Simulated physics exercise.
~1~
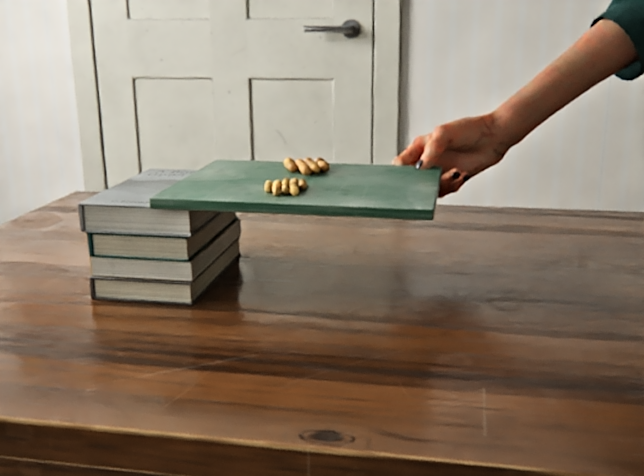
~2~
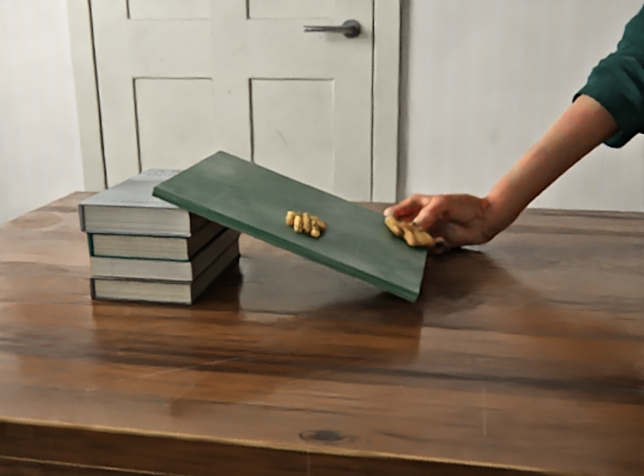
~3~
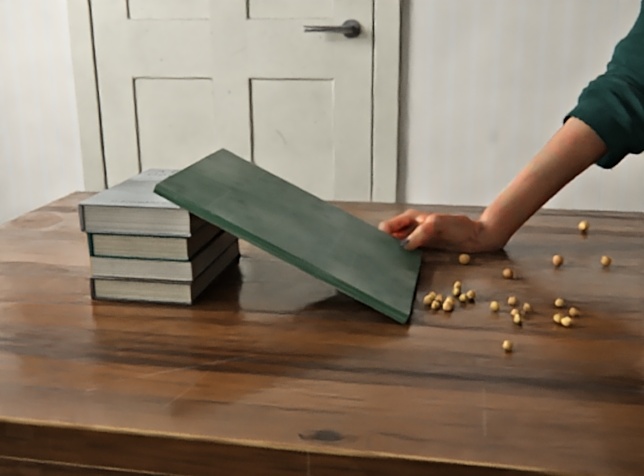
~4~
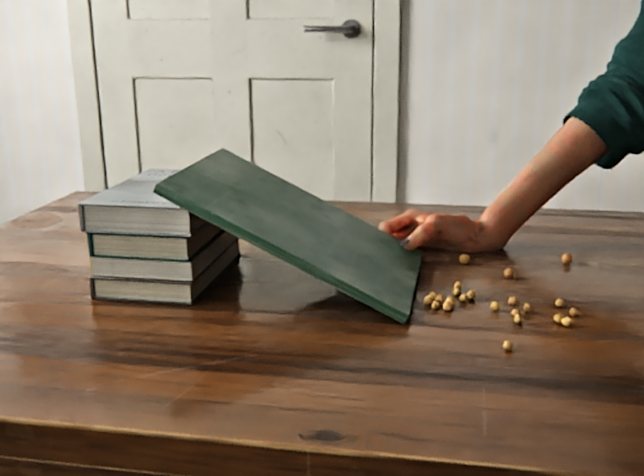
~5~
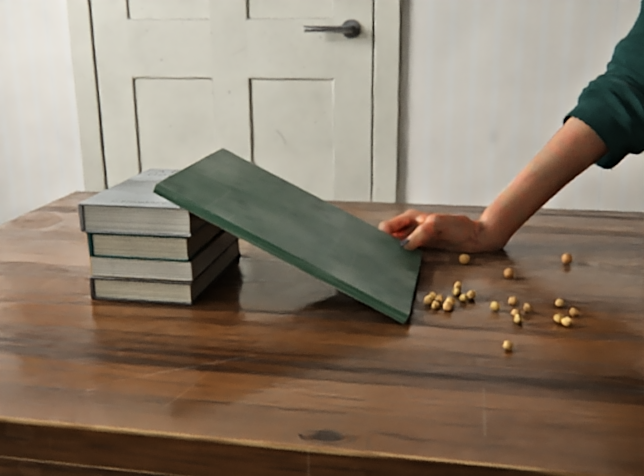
Hand lowering one end of a green board from a book stack to the table, small tan balls rolling off and scattering right.
